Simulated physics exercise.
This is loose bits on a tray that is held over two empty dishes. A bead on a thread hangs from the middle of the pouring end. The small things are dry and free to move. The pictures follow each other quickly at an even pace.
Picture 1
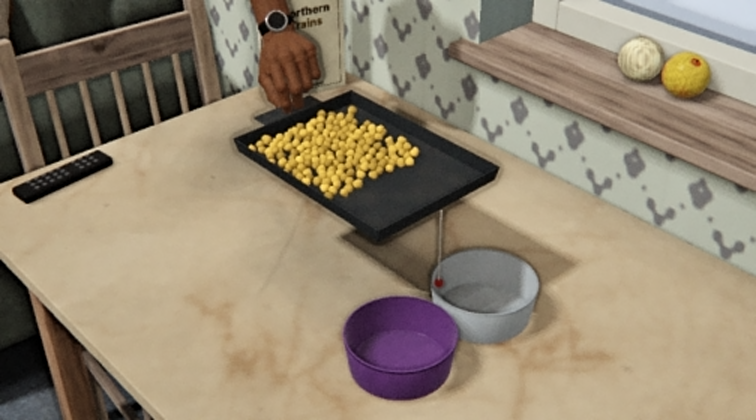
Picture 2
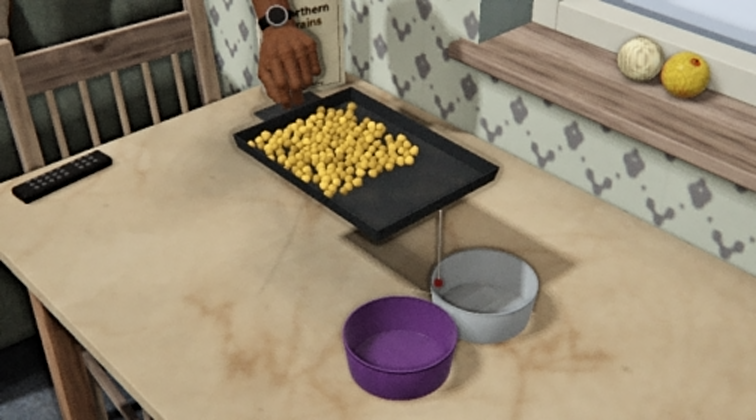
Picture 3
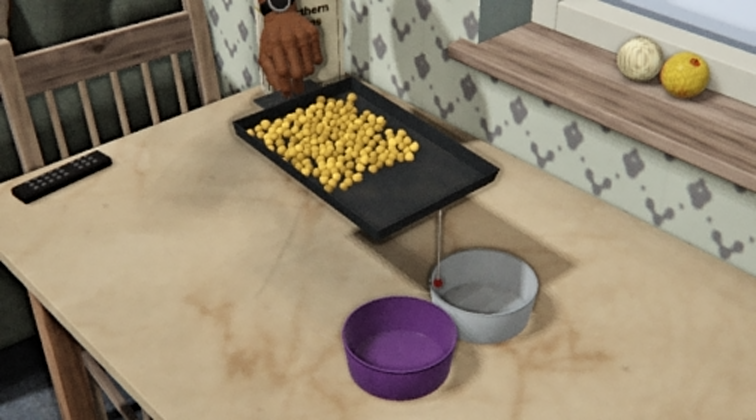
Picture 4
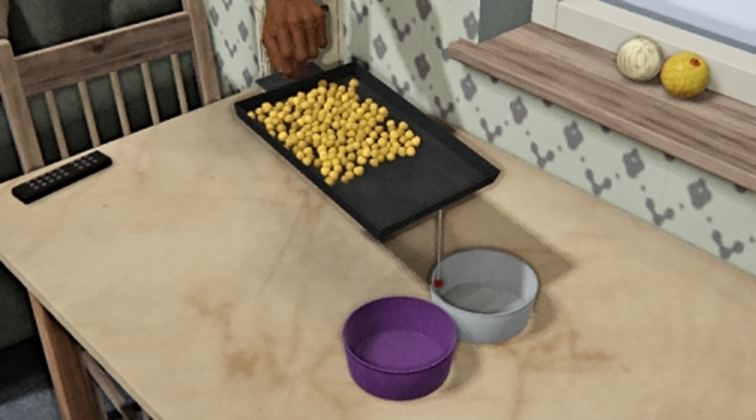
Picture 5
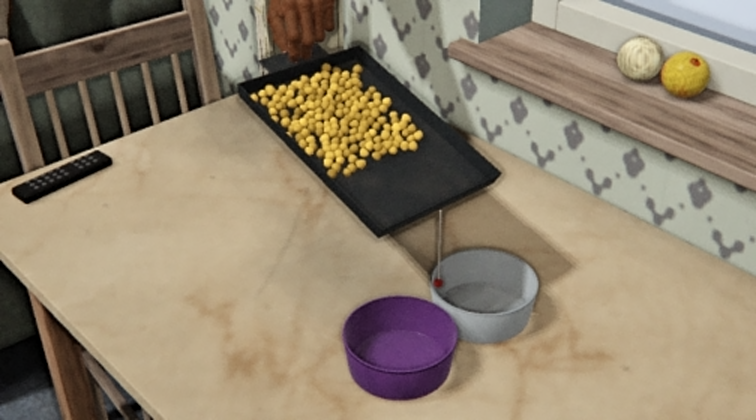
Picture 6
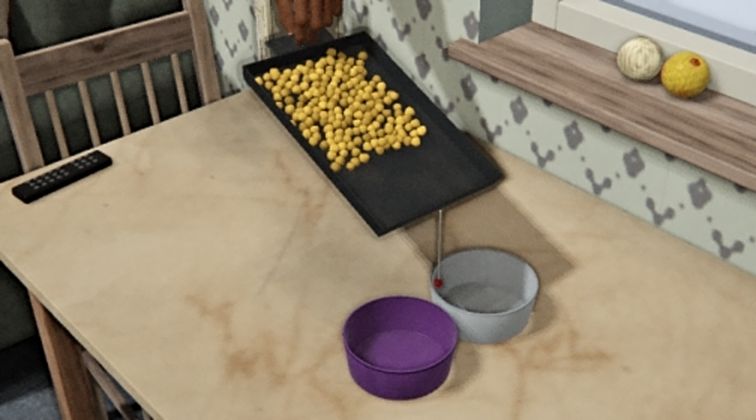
A hand with a dark watch raises the far end of a black tray above a pale, marbled kitchen table, seen from above at an angle by a still camera. Yellow puffed balls lie bunched on the tray, with a purple dish and a grey dish below, and a remote to the left. The tray steepens gradually, the balls keeping their cluster, while the red bead hangs on its thread.
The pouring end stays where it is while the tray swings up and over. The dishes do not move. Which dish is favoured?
The right one ends fuller.
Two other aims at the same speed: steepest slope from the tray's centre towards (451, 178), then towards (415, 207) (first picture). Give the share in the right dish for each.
In turn 90 and 20 in a hundred.
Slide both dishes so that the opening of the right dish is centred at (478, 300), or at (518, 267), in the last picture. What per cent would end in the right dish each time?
The first gives 70 %, the second 40 %.
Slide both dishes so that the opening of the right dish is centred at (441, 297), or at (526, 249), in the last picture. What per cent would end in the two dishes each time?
First some 30, then 50 per cent.
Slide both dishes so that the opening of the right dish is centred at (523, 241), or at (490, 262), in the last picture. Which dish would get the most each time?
At the first place the left-hand dish, at the second right.
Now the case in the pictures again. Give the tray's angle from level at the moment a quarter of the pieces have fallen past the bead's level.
Near 85 degrees.
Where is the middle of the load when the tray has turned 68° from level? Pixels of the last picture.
At about (453, 181).
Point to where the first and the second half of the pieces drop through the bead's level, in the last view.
The first part at (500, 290); the rest at (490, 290).
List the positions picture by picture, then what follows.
In the first frame, corners of the pouring end at (378, 228) and (495, 167), level; middle of the load at (336, 148), puffed corn balls; left dish at (440, 375); right dish at (523, 319); bead on its thread at (439, 283).
In the second frame, corners of the pouring end at (378, 228) and (495, 167), level; middle of the load at (335, 145).
In the third frame, corners of the pouring end at (379, 227) and (495, 168), tipped barely, lowest at the right corner; middle of the load at (335, 137).
In the fourth frame, corners of the pouring end at (380, 227) and (496, 170), tipped a little, lowest at the right corner; middle of the load at (337, 126).
In the fifth frame, corners of the pouring end at (382, 226) and (498, 172), tipped clearly, lowest at the right corner; middle of the load at (340, 114).
In the sixth frame, corners of the pouring end at (384, 226) and (498, 174), tipped clearly, lowest at the right corner; middle of the load at (344, 103); left dish at (439, 375); right dish at (523, 319).
Soon, tray tipped steeply; nearly all on the tray; a stray few outside both; a small part in the air.
A while on, tray tipped past a quarter turn; about two thirds on the tray; a stray few in the left dish; about a quarter in the right dish; a small part outside both; a stray few in the air.
Towards the end, tray tipped past a quarter turn; a small part in the left dish; about half in the right dish; about a third outside both.
Finally, tray tipped past a quarter turn; a small part in the left dish; about half in the right dish; about a third outside both.
